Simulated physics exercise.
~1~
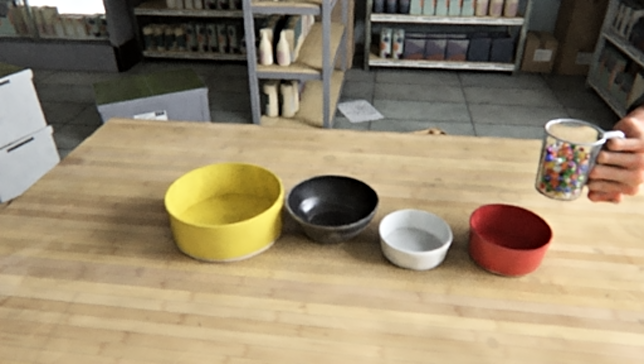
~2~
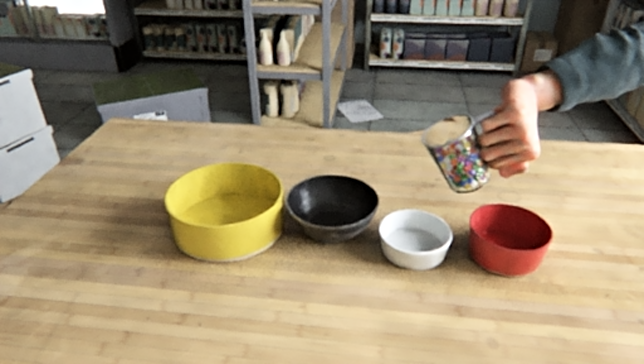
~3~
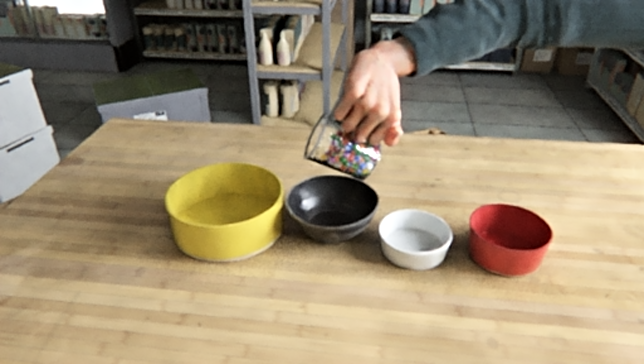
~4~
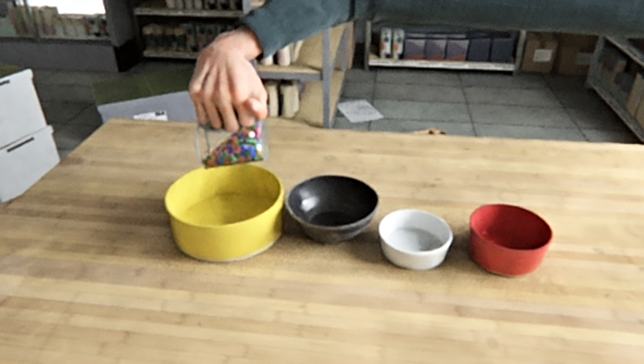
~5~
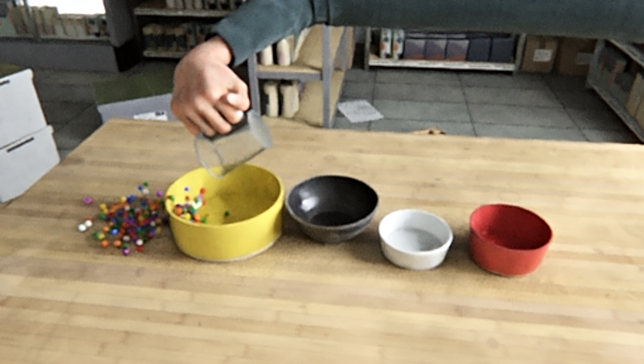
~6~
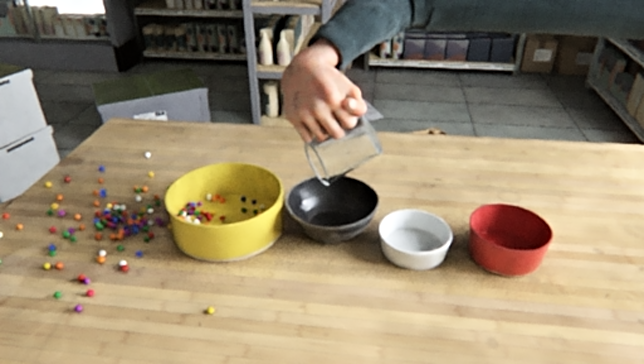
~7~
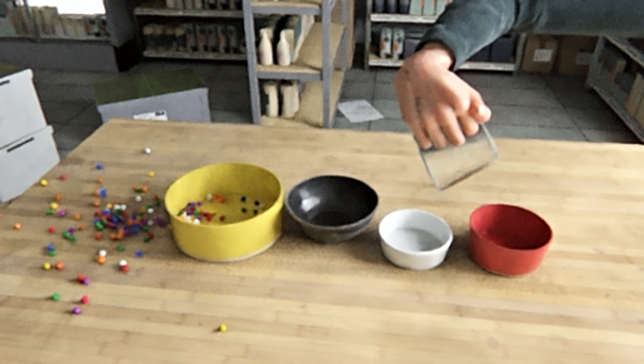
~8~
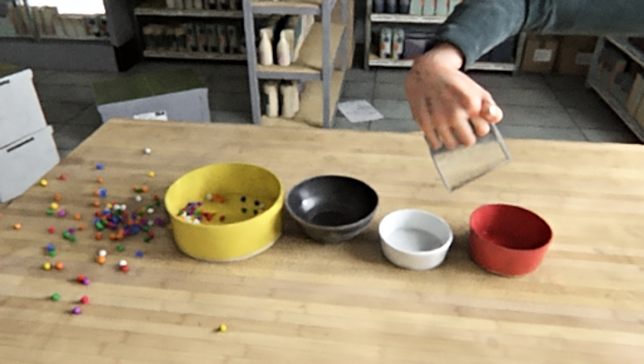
A clear cup of colourful beads, held by a hand in a dark sleeve, starts upright at the right above a light wooden table, seen from a fixed, raised view with shelves behind. Along the table from left to right sit a yellow pot, a black bowl, a white dish and a red dish. The hand carries the cup left, tipping it steadily, and the beads pour out over the yellow pot. Some land inside, while more spill and scatter across the table to its left. The emptied, upturned cup moves back right and stops above the white and red dishes, which stay empty, like the black bowl.
